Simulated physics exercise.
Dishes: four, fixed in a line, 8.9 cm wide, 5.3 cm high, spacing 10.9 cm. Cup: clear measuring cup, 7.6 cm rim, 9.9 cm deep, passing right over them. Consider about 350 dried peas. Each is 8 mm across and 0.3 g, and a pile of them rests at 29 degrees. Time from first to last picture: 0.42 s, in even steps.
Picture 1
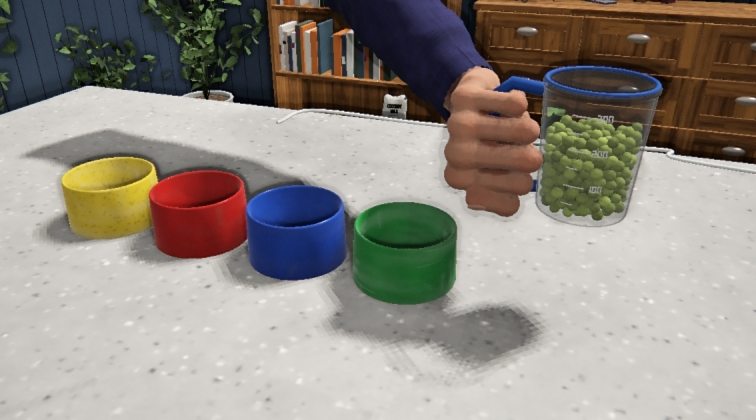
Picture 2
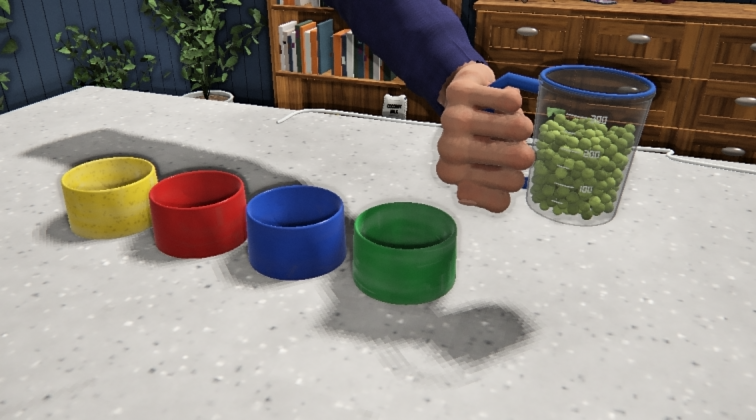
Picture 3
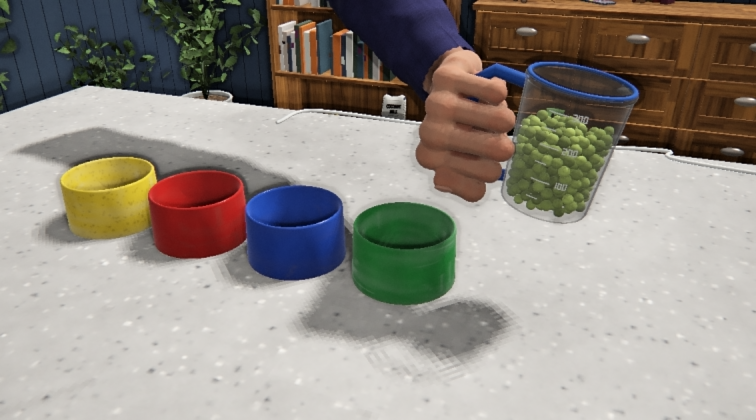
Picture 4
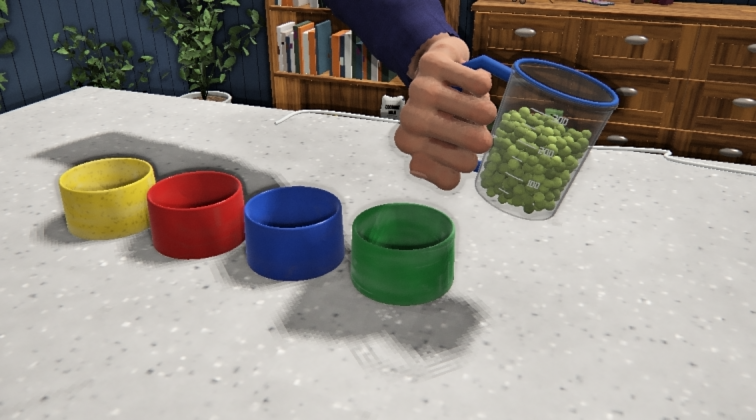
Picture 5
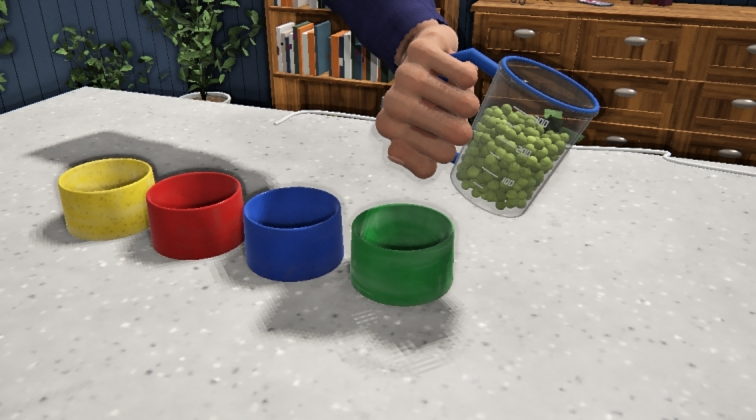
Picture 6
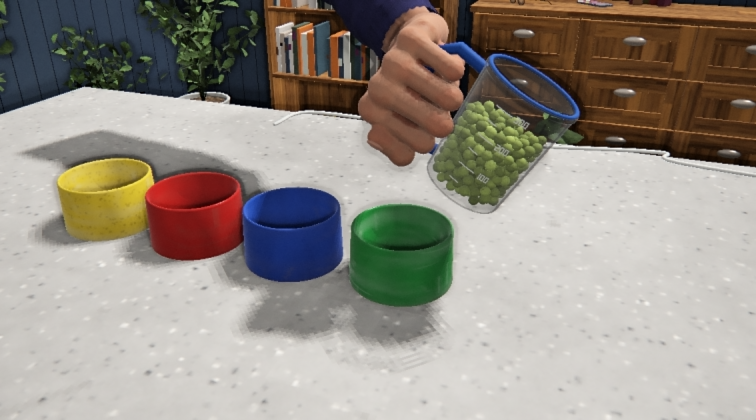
A hand held a clear measuring cup of green peas above a speckled counter, then moved it left toward four colored dishes while steadily tilting its rim to the right, the peas staying inside.
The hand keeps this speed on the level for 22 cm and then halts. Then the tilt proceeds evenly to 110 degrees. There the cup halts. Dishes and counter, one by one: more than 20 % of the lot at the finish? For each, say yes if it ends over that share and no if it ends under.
Red - no, blue - no, green - yes, yellow - no, counter - no.
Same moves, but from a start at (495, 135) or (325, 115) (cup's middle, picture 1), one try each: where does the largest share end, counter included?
First try: Blue; second try: Red.
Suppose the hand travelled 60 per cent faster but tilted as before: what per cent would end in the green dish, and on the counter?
Shares - green 100, counter 0.
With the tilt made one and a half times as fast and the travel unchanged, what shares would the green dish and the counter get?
Shares: Green at 100; counter at 0.
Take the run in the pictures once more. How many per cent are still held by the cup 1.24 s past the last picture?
It comes out close to 50 per cent.
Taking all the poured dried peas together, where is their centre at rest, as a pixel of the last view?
Around (403, 252).
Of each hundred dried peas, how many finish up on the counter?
Estimate: Close to 0 %.
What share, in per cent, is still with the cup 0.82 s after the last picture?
Somewhere close to 100 percent.
Then, 0.49 s after the last picture, tilt 67 degrees; cup holds 100 %.
Then, 0.82 s after the last picture, tilt 93 degrees; cup holds 100 %.
Then, 1.24 s after the last picture, tilt 110 degrees; cup holds 50 %, green 50 %.
In the end, red 0 %, blue 0 %, green 100 %, yellow 0 %, counter 0 %.
